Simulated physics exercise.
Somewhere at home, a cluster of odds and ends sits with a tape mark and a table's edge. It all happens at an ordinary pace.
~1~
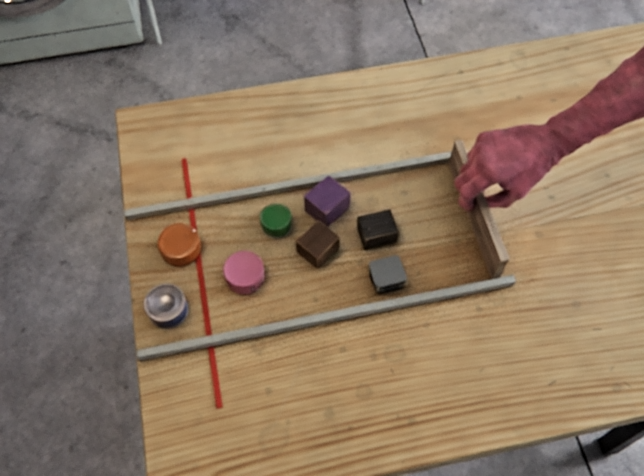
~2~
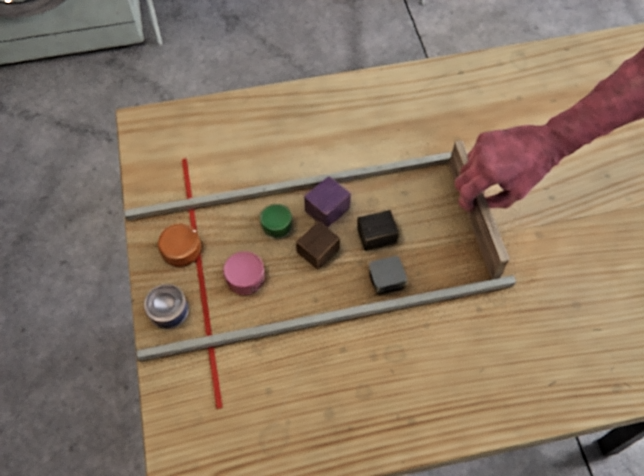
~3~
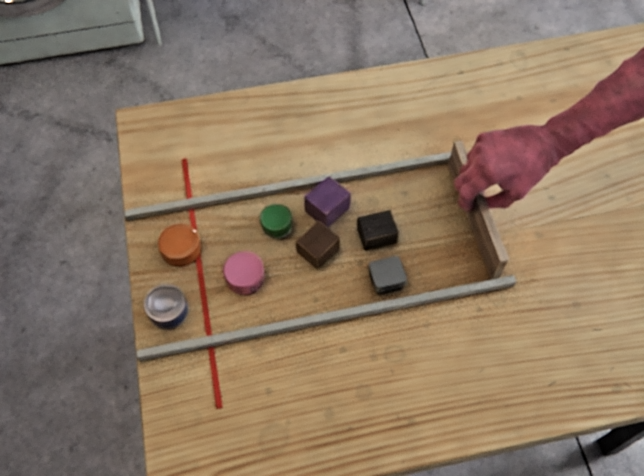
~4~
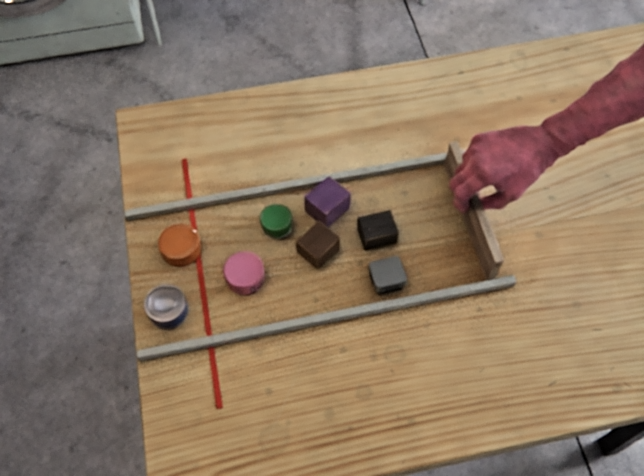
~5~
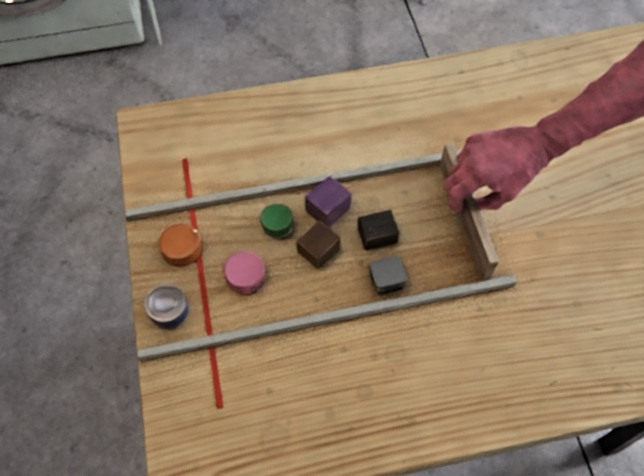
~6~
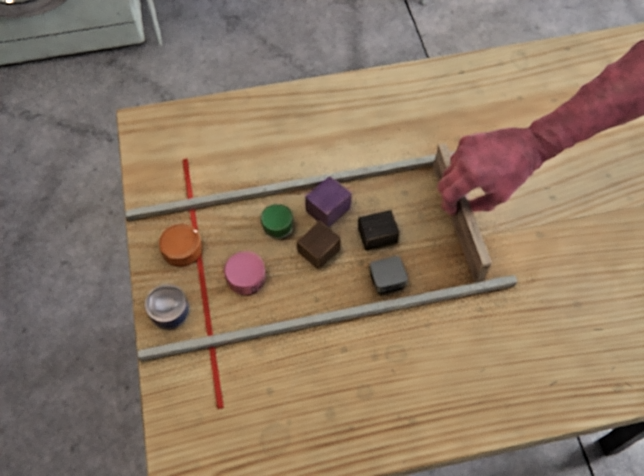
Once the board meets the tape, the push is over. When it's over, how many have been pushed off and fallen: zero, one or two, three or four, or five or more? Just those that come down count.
By the end, one or two have fallen.
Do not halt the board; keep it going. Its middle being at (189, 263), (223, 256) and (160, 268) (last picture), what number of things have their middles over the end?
Per position: 2 / 0 / 5.
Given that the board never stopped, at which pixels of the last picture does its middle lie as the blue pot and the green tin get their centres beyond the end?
Points: About (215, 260) and about (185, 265).
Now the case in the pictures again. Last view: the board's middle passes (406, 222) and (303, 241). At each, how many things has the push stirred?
I make it 0 at the first spot and 6 at the other.
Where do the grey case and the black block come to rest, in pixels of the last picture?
Grey case at about (191, 315), black block at about (182, 267).
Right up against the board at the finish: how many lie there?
The figure is 3.
A little later, none off yet; blue pot at rest near (168, 307); orange lid at rest near (181, 245); pink tub at rest near (245, 273).
Next, none off yet; blue pot at rest near (168, 307); orange lid at rest near (181, 245); pink tub shifted about its own width near (204, 286).
When it is over, the number that fall off is one or two; down, orange lid and blue pot.
